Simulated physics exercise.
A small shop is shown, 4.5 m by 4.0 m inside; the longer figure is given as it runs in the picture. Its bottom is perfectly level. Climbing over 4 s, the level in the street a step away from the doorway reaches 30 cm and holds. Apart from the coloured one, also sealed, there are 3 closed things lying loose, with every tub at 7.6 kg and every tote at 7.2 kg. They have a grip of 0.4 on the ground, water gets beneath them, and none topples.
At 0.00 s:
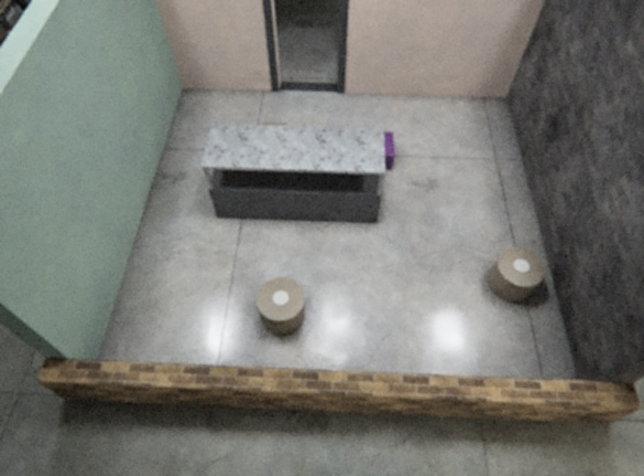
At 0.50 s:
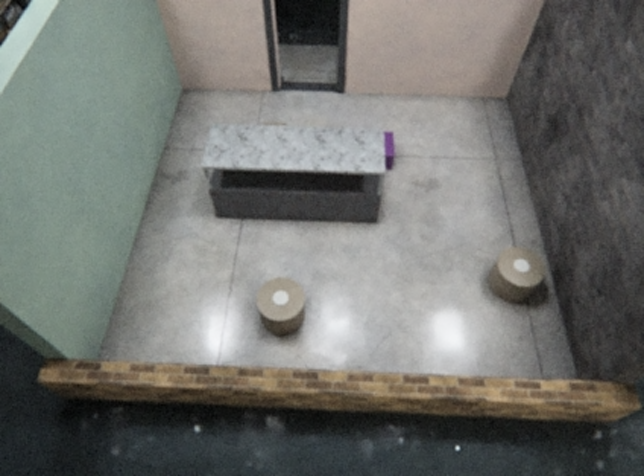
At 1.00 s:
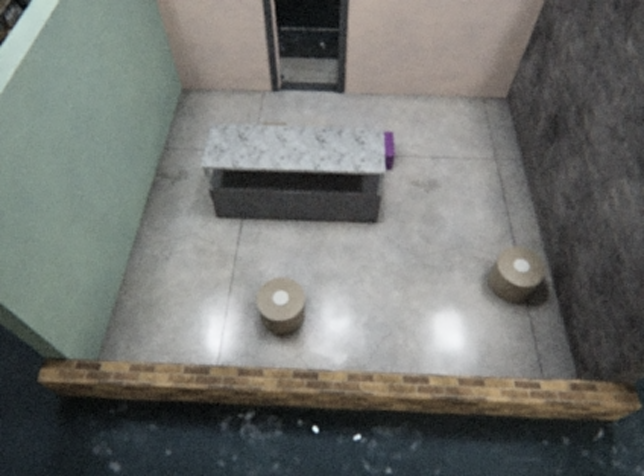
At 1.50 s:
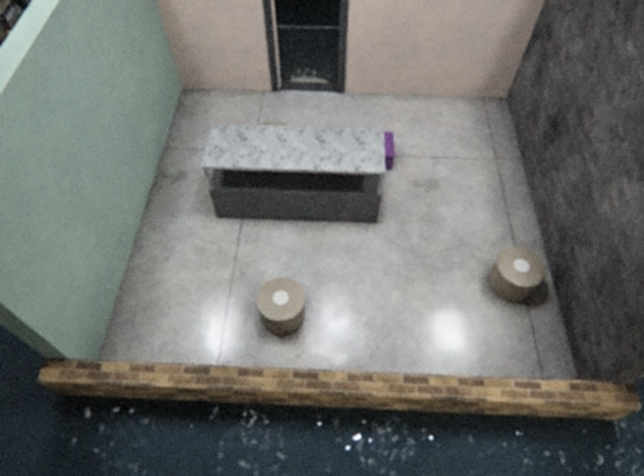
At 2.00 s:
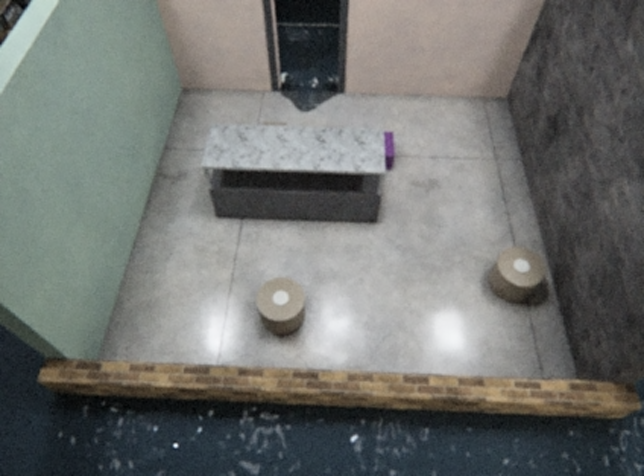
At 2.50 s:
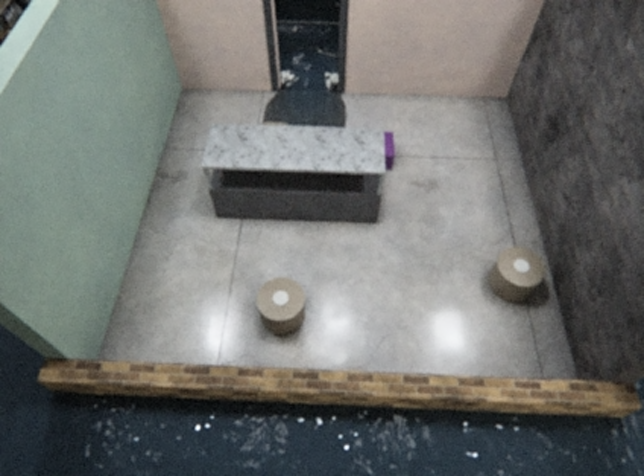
To begin with, a walled shop holds a long counter, a purple box and two round tan tubs on a dry grey floor. Dark water covers the ground outside the low brick front, then appears beyond the back doorway. It enters and spreads behind the counter, while the objects stay still.
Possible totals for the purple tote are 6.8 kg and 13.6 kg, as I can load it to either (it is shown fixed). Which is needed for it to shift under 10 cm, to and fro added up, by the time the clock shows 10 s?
Expect neither amount to be sufficient.
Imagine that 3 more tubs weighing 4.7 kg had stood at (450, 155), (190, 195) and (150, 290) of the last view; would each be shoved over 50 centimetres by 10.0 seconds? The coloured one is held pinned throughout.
Note, in sequence: Exceeded, exceeded, exceeded.
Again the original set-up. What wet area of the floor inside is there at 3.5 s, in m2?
3.5 m2.
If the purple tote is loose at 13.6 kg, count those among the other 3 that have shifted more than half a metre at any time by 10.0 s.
It adds up to 2.
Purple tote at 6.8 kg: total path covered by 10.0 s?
About 400 cm.
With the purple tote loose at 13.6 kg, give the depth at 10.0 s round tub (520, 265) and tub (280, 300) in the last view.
I'd put it at 8 cm and 5 cm respectively.
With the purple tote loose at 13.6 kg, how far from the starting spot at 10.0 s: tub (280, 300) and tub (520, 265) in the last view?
Shifts: 30 cm / 140 cm.
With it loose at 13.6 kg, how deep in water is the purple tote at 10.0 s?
Around 12 cm.
After 3.5 s the purple tote would be 0 cm from its start with 6.8 kg and 0 cm from its start with 13.6 kg; 3 cm of water round it then.
After 4.5 s the purple tote would be 56 cm from its start with 6.8 kg and 21 cm from its start with 13.6 kg; 7 cm of water round it then.
After 7.0 s the purple tote would be 157 cm from its start with 6.8 kg and 105 cm from its start with 13.6 kg; 7 cm of water round it then.
After 10.0 s the purple tote would be 95 cm from its start with 6.8 kg and 147 cm from its start with 13.6 kg; 12 cm of water round it then.
